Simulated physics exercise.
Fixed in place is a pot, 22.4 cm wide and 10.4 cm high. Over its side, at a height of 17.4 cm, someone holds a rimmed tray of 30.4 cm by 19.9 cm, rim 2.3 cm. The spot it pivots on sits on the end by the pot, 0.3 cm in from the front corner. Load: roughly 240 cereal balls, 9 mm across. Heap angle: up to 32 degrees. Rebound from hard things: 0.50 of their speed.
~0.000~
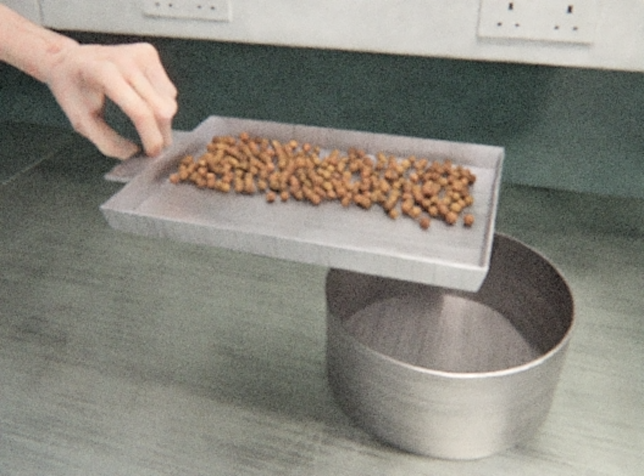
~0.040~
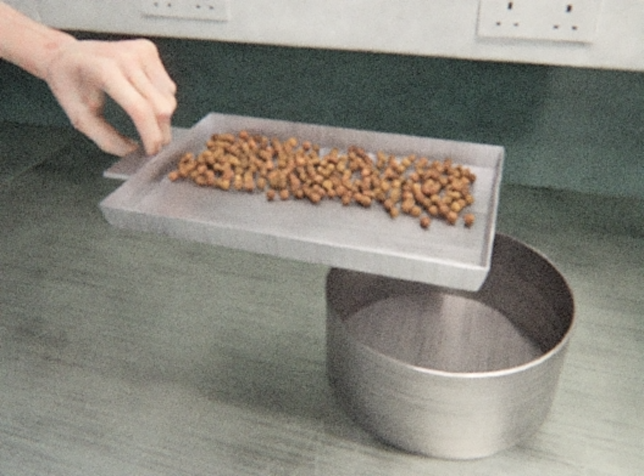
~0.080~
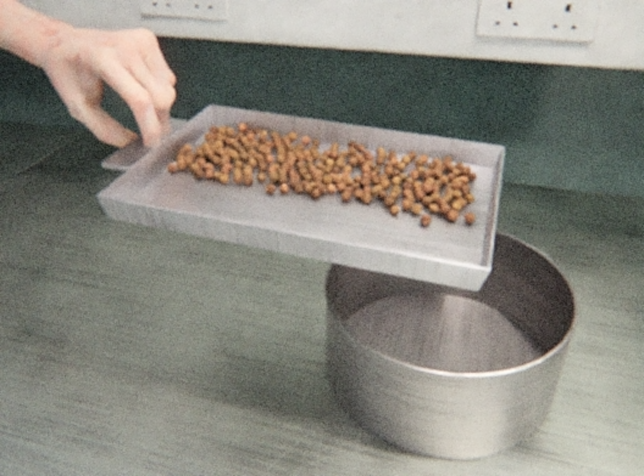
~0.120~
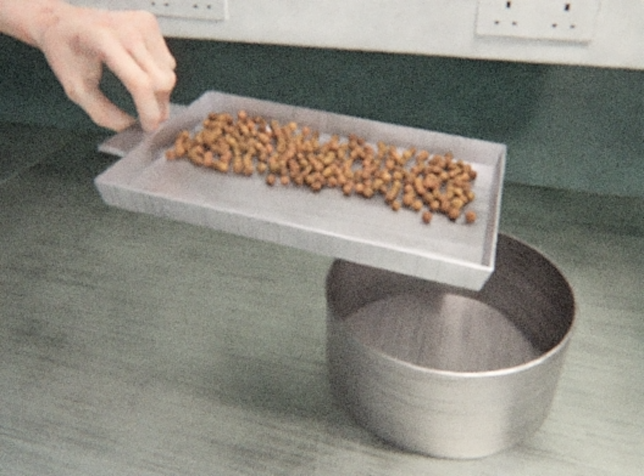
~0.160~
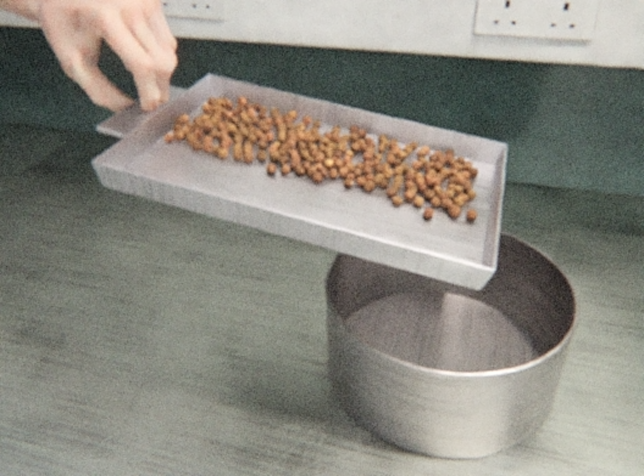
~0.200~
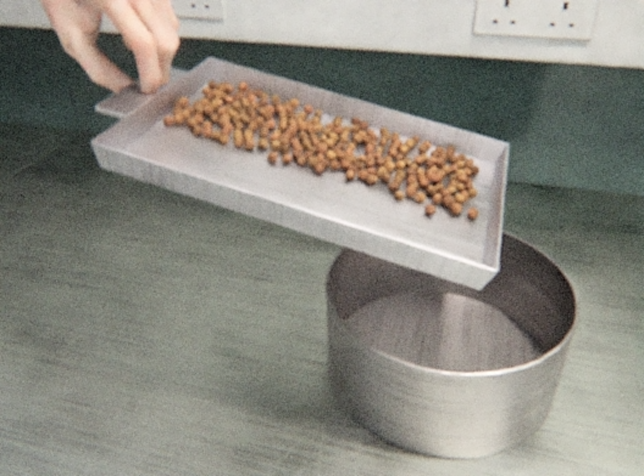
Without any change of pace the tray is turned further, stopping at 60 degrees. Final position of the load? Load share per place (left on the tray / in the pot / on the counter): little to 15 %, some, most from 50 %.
Tray: Most; pot: Little; counter: Little.
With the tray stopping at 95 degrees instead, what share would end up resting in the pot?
Then about 50 per cent.
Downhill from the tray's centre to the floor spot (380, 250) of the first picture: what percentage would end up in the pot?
My guess is roughly 0 percent.
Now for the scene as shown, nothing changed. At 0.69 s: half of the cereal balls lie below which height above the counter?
The halfway mark is near 24 cm.
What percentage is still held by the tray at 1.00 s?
It works out to near 90 per cent of the load.
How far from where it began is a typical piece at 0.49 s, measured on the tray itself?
It has moved some 3 cm from its start.
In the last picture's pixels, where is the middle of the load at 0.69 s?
I reckon close to (466, 144).
After 0.49 s, tilt 35 degrees; the tray holds 100 %, the pot 0 %.
After 0.69 s, tilt 52 degrees; the tray holds 100 %, the pot 0 %.
After 1.00 s, tilt 60 degrees; the tray holds 90 %, the pot 0 %.
By 1.7 s all is still; tray 90 %, pot 5 %, counter 5 %.
